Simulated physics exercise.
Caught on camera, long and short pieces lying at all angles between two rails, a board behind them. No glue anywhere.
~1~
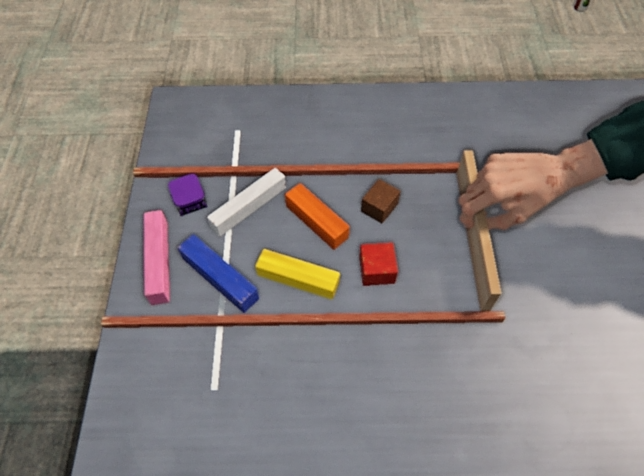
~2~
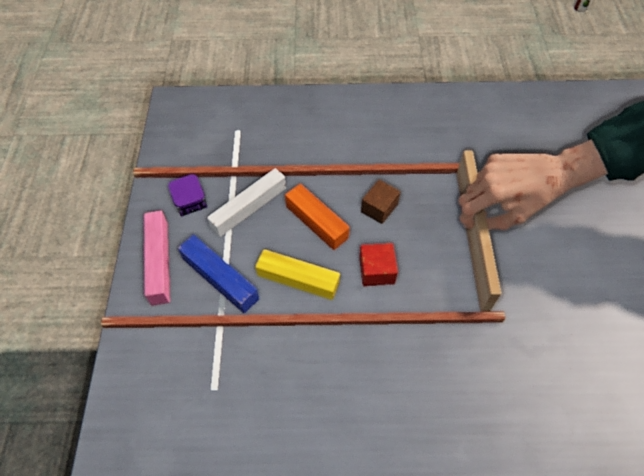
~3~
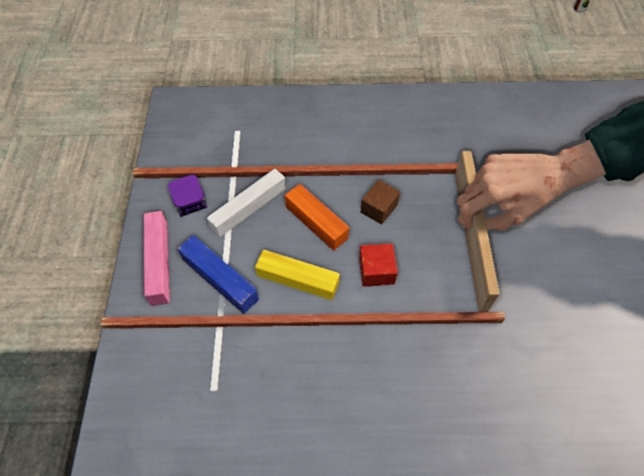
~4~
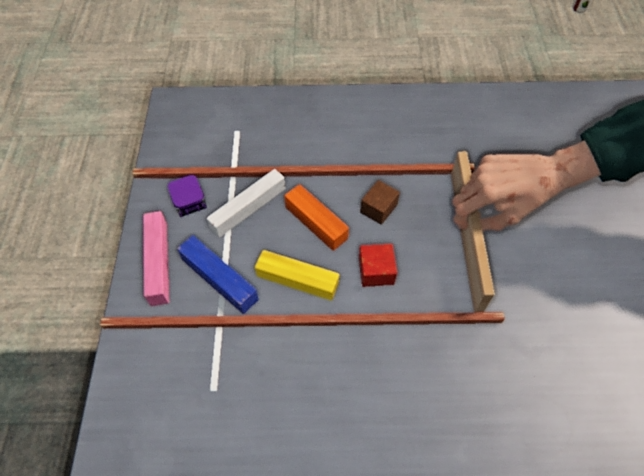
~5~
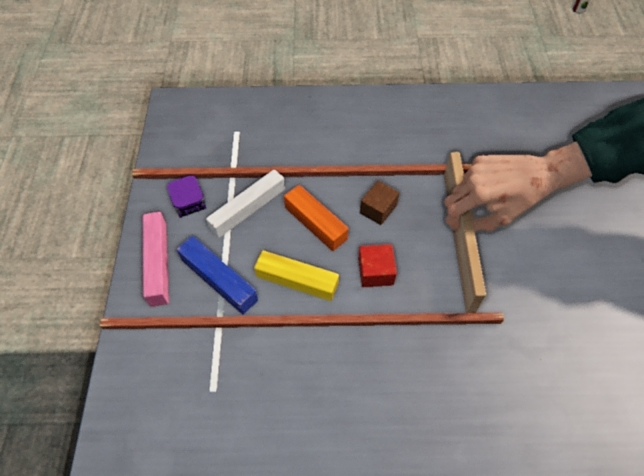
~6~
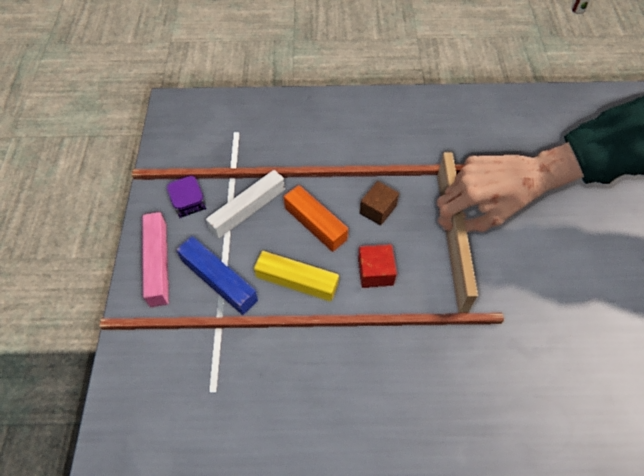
On a grey tabletop, a hand slides a wooden board slightly left between two rails, coloured blocks lying still before it.
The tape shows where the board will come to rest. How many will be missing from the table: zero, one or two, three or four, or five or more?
In the end the number that fall off is zero.
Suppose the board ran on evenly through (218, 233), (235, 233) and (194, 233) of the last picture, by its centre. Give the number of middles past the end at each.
The counts: 0, 0 and 2.
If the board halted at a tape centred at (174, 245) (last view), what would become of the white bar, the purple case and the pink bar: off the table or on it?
The white bar is kept, the purple case falls, the pink bar drops off.
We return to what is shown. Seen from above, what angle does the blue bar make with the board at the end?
Roughly 15° out of line.
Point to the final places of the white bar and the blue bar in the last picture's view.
The white bar at (185, 194), the blue bar at (151, 273).
Soon after, none off yet; pink bar at rest near (155, 259); purple case at rest near (187, 197); blue bar at rest near (217, 275).
Then, none off yet; pink bar at rest near (155, 259); purple case moved about its own width near (168, 191); blue bar moved a little near (181, 272).
At rest, the number that fall off is zero.
